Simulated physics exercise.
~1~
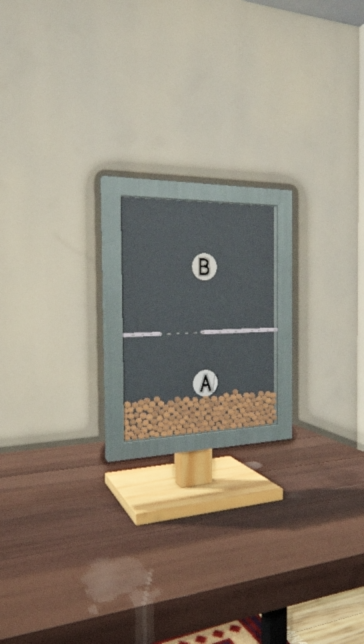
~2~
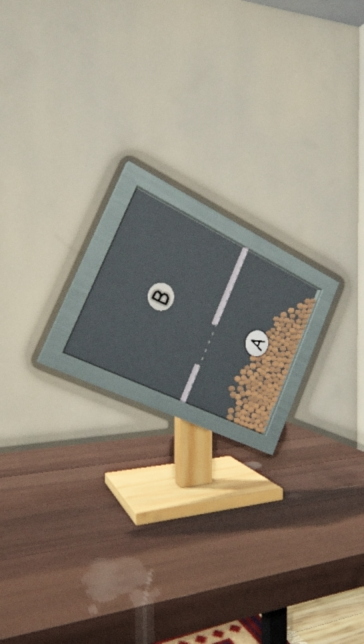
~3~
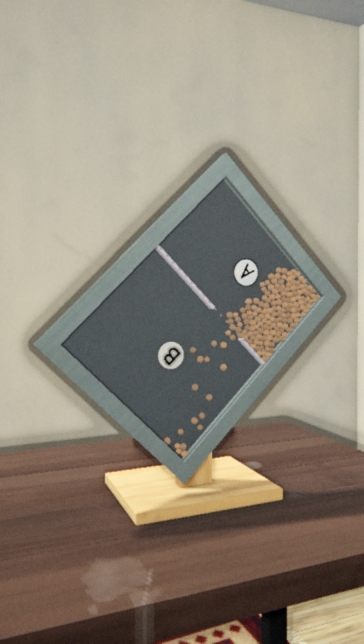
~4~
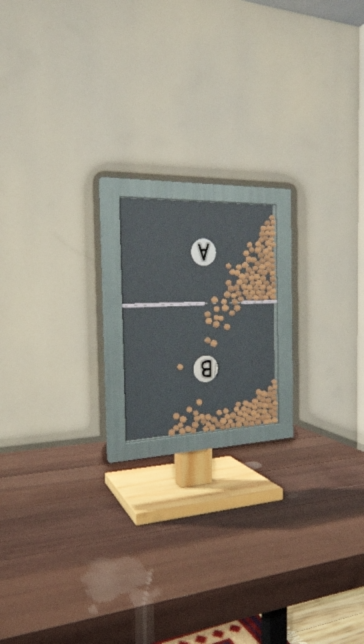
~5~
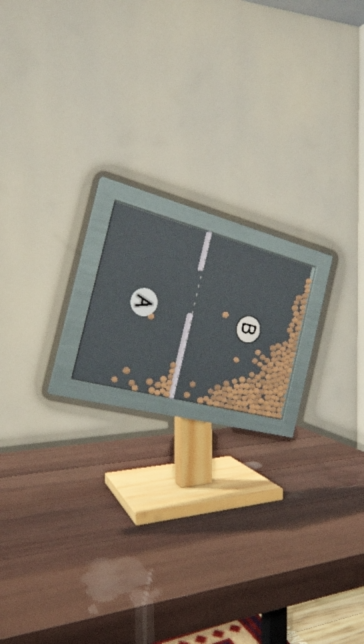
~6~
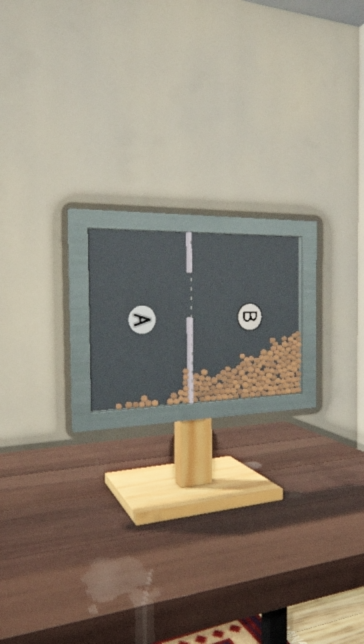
Wooden beads spill from chamber A as the case turns, mostly settling in chamber B.
